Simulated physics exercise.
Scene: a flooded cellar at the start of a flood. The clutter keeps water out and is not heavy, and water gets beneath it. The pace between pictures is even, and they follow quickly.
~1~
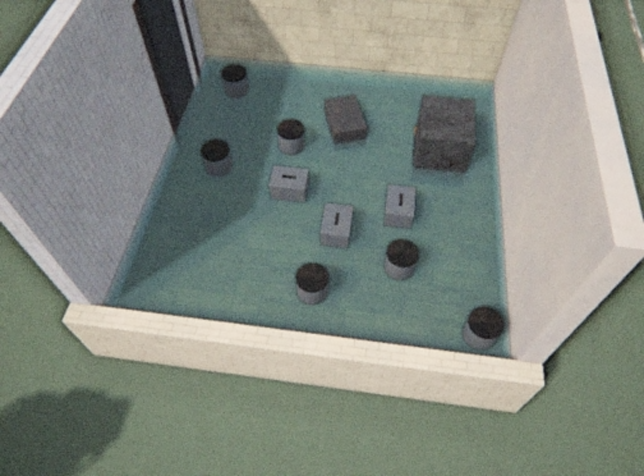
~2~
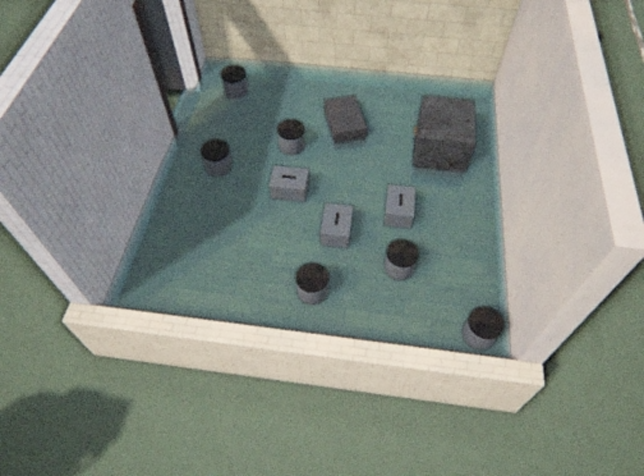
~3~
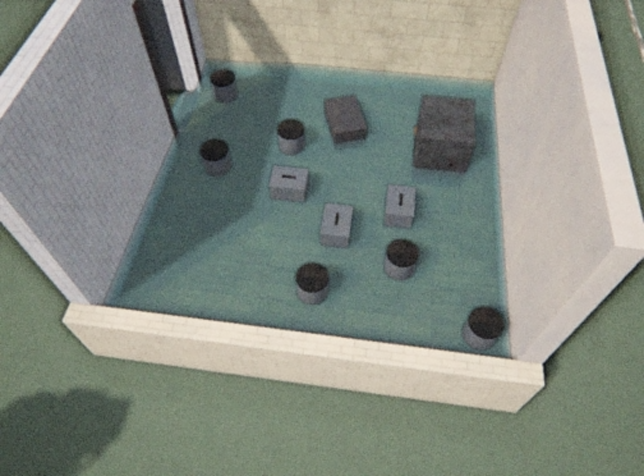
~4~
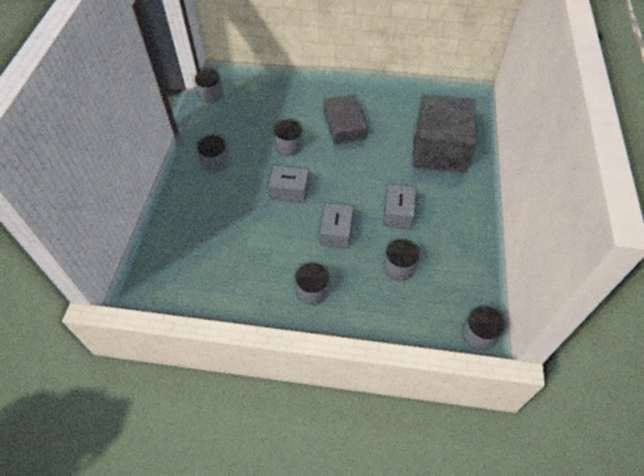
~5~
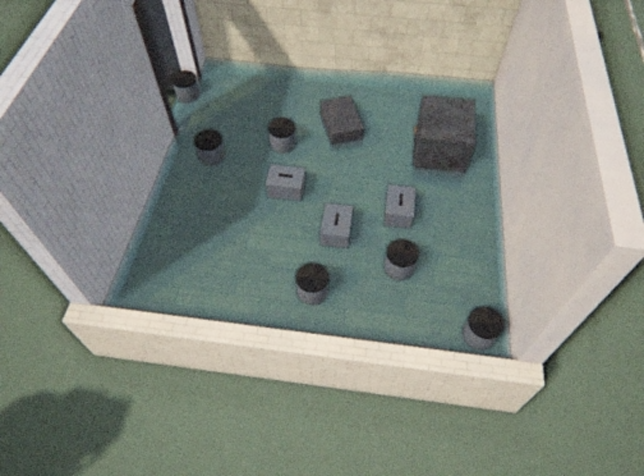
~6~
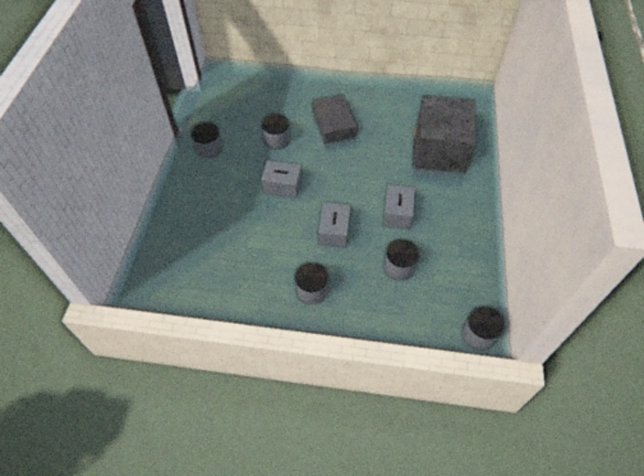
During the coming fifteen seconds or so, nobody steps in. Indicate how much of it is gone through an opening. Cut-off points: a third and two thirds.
A third to two thirds.
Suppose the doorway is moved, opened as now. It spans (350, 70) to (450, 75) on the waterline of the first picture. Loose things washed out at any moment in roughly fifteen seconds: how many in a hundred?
About 60 %.
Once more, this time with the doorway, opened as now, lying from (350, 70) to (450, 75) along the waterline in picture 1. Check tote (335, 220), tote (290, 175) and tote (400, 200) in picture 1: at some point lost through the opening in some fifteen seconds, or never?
Per item as listed - swept away, swept away, swept away.
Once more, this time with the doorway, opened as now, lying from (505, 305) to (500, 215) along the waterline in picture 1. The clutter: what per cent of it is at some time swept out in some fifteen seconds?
Estimate: Near 70 per cent.
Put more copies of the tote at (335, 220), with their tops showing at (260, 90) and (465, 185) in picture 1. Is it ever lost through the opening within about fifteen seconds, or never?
Result, in order - escaped, stuck.
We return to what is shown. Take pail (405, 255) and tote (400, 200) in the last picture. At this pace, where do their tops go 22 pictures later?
(358, 227) and (334, 153), give or take.
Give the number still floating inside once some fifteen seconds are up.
I count 5.
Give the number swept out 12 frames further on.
That comes to 3.
A moment on, 1 of 10 are out; 9 afloat.
Next, 3 of 10 are out; 7 afloat.
Later, 5 of 10 are out; 5 afloat.
In the end, 5 of 10 are out; 5 afloat.
